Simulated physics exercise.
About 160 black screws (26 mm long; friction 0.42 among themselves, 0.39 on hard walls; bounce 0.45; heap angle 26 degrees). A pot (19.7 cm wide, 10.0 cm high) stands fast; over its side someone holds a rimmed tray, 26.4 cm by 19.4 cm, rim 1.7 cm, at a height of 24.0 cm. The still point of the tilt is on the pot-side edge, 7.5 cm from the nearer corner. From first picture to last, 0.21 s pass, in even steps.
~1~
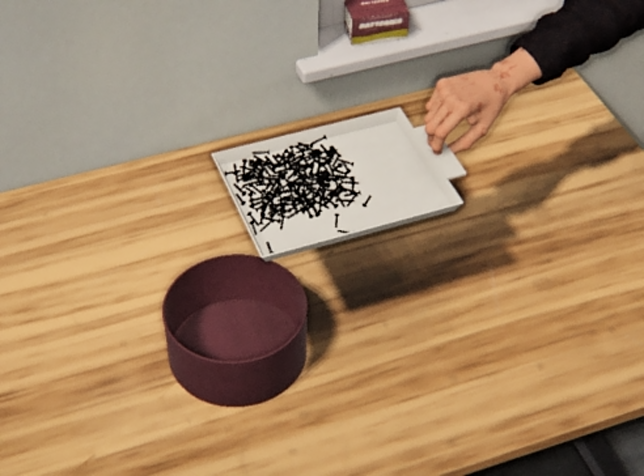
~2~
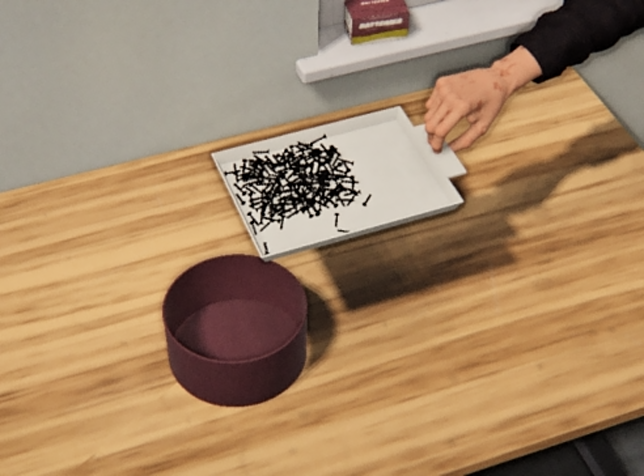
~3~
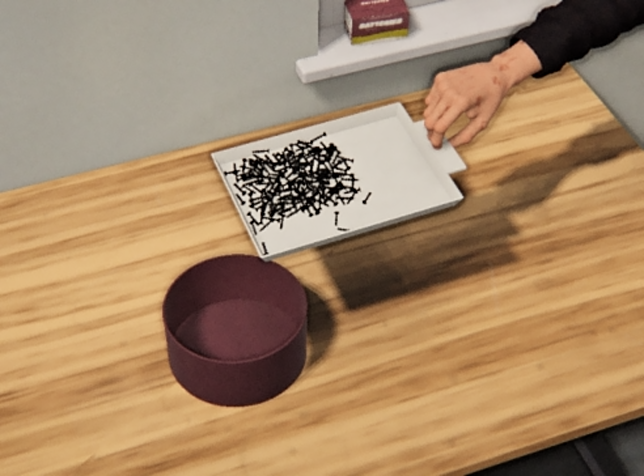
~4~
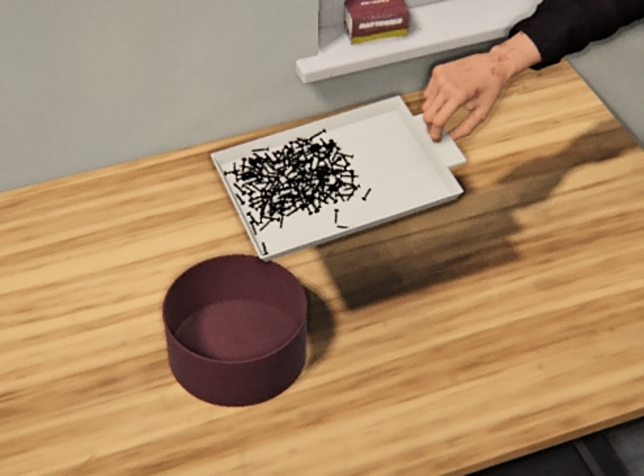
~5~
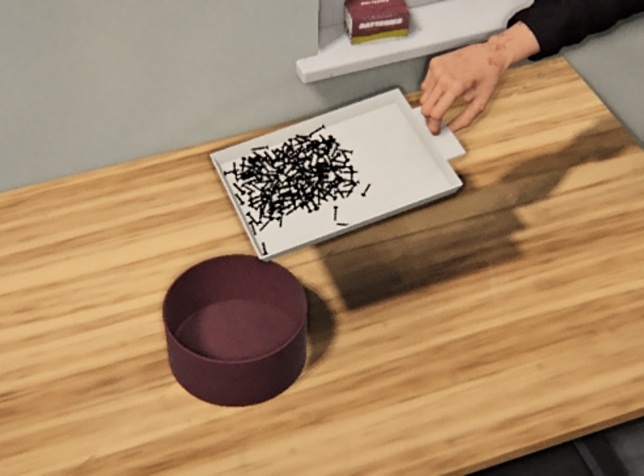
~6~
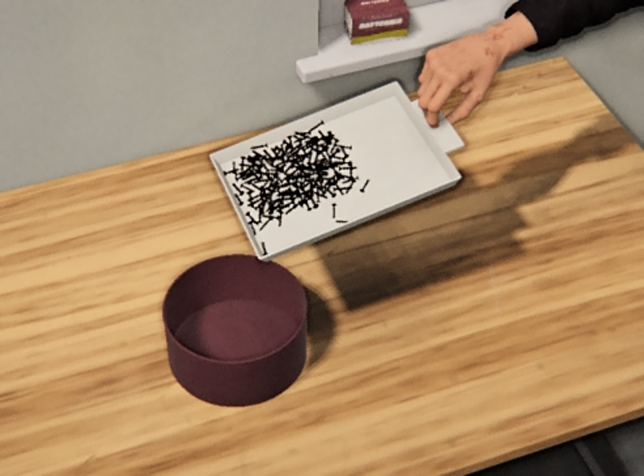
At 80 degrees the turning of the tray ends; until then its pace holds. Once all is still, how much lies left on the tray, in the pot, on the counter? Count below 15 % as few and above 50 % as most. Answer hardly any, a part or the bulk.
Left on the tray: Hardly any; in the pot: The bulk; on the counter: A part.
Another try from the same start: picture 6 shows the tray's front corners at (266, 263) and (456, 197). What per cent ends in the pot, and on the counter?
Pot 60, counter 40.
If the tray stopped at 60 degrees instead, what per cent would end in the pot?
Then about 45 per cent.
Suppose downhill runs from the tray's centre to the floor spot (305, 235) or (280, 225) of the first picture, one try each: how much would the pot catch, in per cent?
Some 85 and 95 per cent.
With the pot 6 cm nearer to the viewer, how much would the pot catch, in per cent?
In that case some 40 per cent.
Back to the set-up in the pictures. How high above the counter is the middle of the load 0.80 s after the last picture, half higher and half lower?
Roughly 26 cm.
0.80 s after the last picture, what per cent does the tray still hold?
Roughly 80 per cent.
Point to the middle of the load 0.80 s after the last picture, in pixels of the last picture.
Near (230, 203).
Then, 0.48 s after the last picture, tilt 43 degrees; the tray holds 100 %, the pot 0 %.
Then, 0.80 s after the last picture, tilt 65 degrees; the tray holds 80 %, the pot 5 %.
Then, 1.22 s after the last picture, tilt 80 degrees; the tray holds 5 %, the pot 65 %.
In the end, tray 0 %, pot 75 %, counter 25 %.
